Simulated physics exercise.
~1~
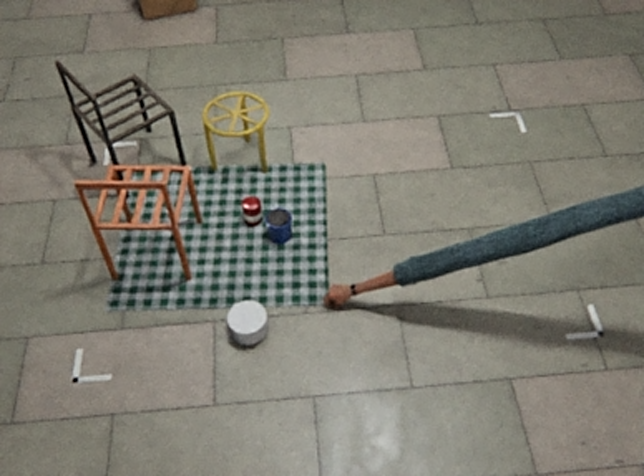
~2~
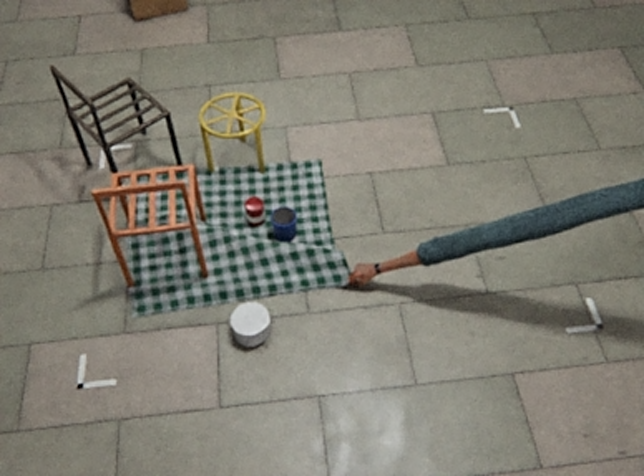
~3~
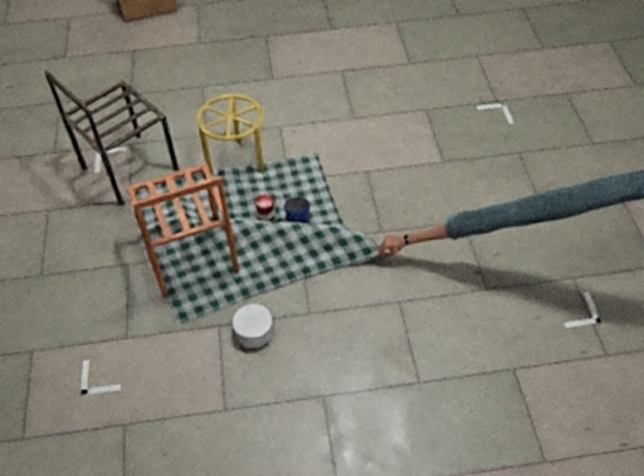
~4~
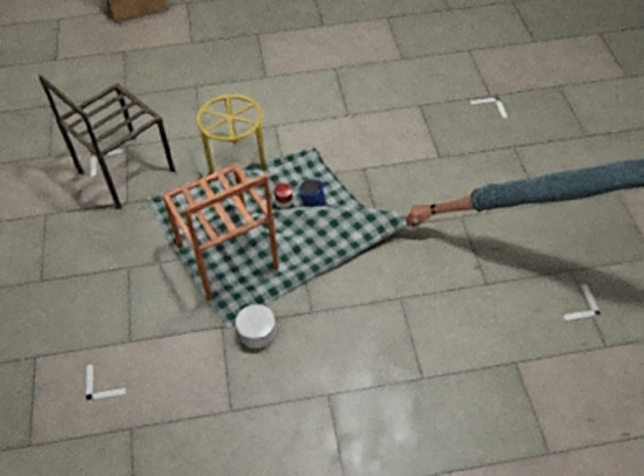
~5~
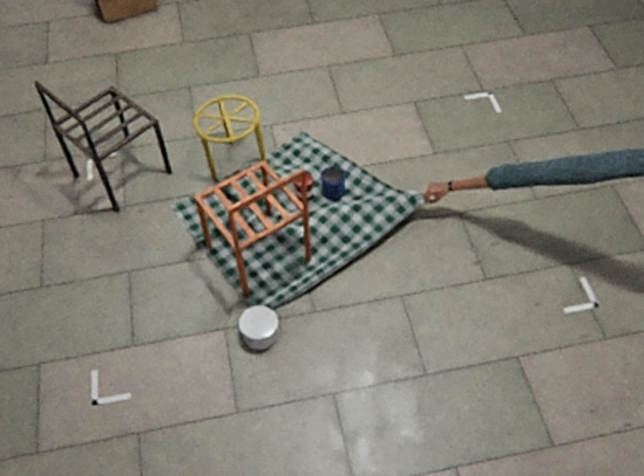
The video shows a hand pulling a green checkered cloth to the right and slightly upward across a tiled floor, carrying an orange chair and red and blue pots along, while a black chair, yellow stool and white tub stay nearly in place as the cloth ends up skewed and bunched.
